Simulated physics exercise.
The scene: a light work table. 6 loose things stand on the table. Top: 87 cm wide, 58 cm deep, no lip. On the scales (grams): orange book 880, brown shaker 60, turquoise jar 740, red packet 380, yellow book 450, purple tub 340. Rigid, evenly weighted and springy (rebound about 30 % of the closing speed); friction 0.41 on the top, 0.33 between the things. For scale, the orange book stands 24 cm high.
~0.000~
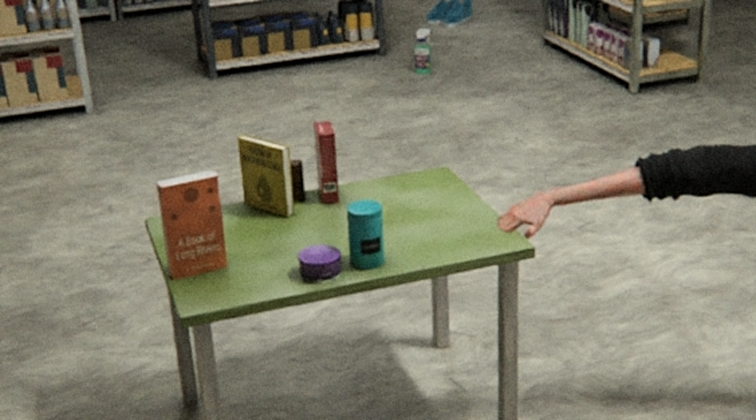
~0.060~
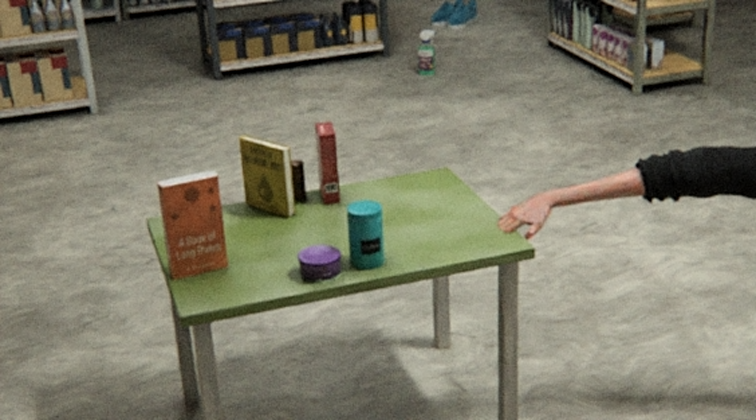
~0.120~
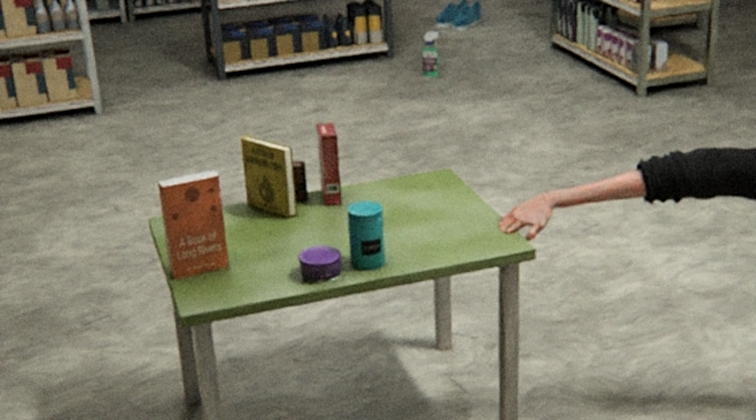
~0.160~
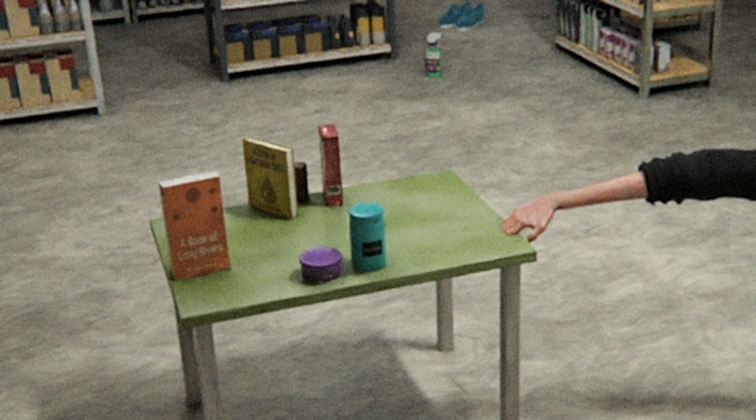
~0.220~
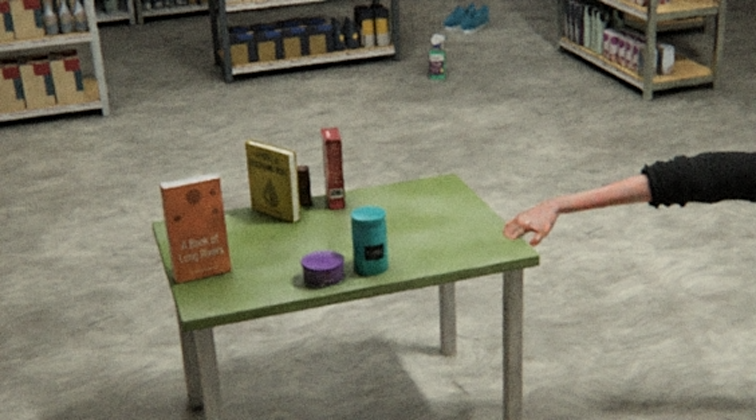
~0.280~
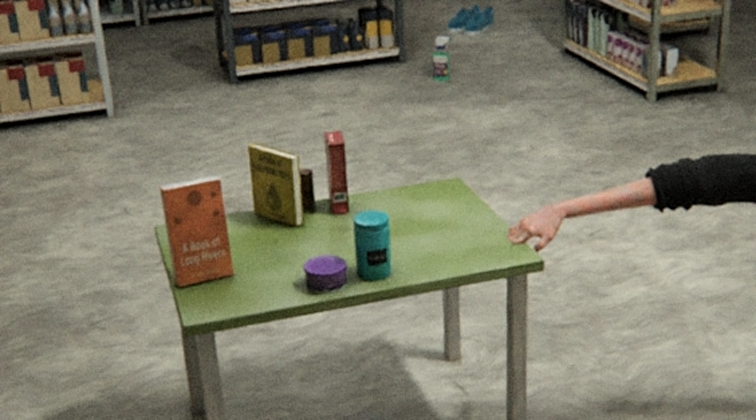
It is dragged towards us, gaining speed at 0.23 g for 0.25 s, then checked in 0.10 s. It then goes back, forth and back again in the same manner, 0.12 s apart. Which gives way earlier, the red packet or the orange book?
Of the two named, the latter: The orange book.
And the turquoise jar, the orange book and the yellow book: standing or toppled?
The turquoise jar stays upright; the orange book topples; the yellow book tips over.
Around 0.58 s, table 10 cm from its start; orange book at 5° to upright near (203, 242); yellow book at 27° to upright; brown shaker at 3° to upright.
Around 0.78 s, table 3 cm from its start; orange book at 53° to upright near (211, 259); yellow book on its side.
Around 0.98 s, orange book on its side near (218, 286); yellow book on its side; brown shaker at 5° to upright.
Around 1.58 s, table 9 cm from its start; orange book on its side near (225, 304); yellow book on its side; brown shaker on its side.
Finally (2.5 s), on their side or leaning hard on the table, orange book, brown shaker and yellow book; the other 3 still in place (within 5 cm). Final places as that camera would see them, red packet near (332, 165), orange book near (218, 286). Red packet was never lost; orange book went at 0.74 s.
